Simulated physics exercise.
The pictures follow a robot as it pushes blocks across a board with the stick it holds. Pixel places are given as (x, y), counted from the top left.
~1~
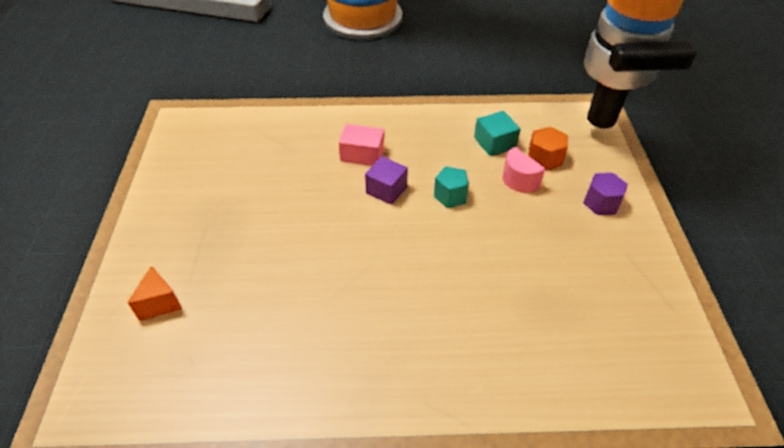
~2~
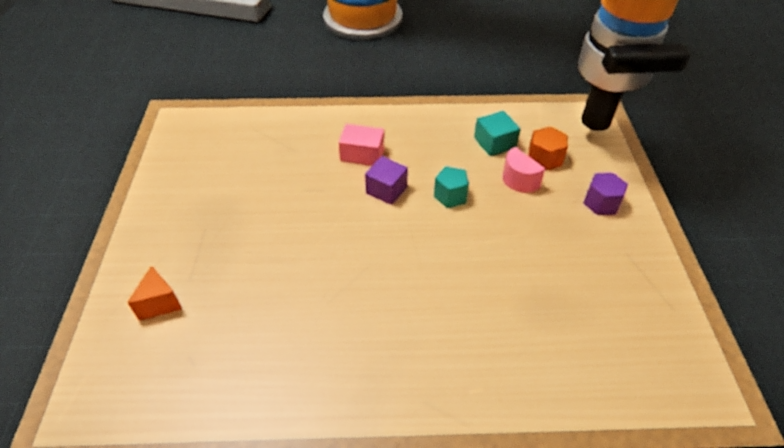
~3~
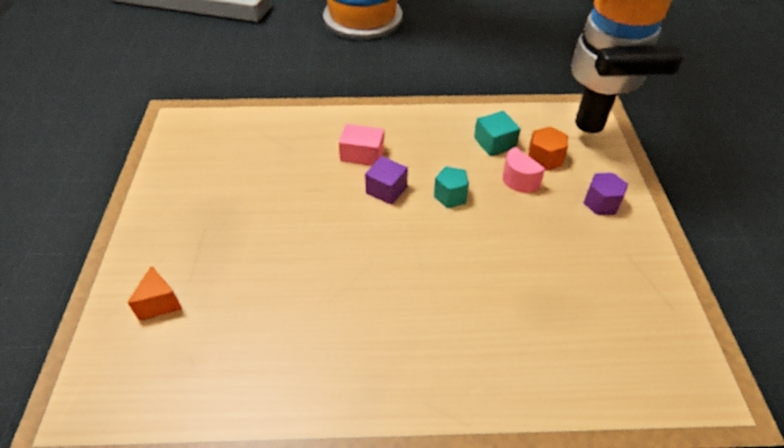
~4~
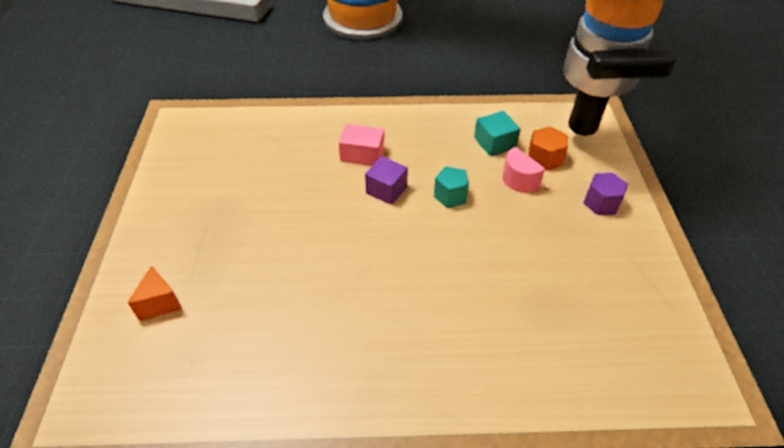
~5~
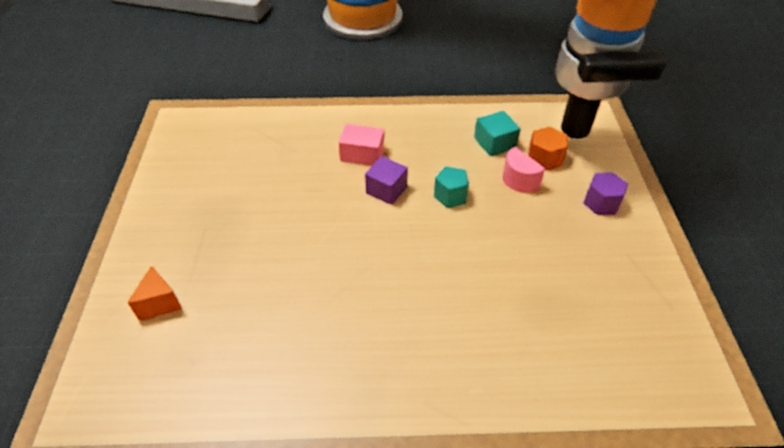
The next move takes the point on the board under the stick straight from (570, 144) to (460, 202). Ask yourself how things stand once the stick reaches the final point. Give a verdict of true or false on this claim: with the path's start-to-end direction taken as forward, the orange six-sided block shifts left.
False.
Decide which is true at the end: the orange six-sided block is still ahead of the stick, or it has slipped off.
Ahead.
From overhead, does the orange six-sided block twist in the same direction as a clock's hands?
Short answer: Yes.
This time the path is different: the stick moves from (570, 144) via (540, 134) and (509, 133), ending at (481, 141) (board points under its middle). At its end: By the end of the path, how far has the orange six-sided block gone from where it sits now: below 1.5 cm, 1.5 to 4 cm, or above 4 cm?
Movement: Under 1.5 cm.
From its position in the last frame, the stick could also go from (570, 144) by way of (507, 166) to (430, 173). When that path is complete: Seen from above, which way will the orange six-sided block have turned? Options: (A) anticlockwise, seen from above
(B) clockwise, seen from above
Option A.
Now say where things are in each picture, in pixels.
Stick tip (601, 121); block tops, purple square block (387, 170); turquoise five-sided block (453, 177); pink half-round block (523, 161); orange six-sided block (551, 138), in the first picture.
Stick (595, 123); blocks unchanged, in the second picture.
Stick (589, 125); blocks unchanged, in the third picture.
Stick (582, 128); blocks unchanged, in the fourth picture.
Stick (575, 130); purple square block (387, 170); turquoise five-sided block (453, 177); pink half-round block (523, 161); orange six-sided block (551, 138), in the fifth picture.
The first path, step by step. One third of the way, stick (538, 149); pink half-round block (503, 174), turned 30° anticlockwise; orange six-sided block (513, 154), turned 15° clockwise.
Two thirds of the way, stick (501, 168); turquoise five-sided block (441, 180), turned 15° anticlockwise; pink half-round block (491, 190), turned 60° anticlockwise; orange six-sided block (470, 168), turned 35° clockwise.
At the end, stick (462, 189); purple square block (380, 169), turned 20° clockwise; turquoise five-sided block (393, 193); pink half-round block (490, 196), turned 85° anticlockwise; orange six-sided block (427, 187), turned 45° clockwise.
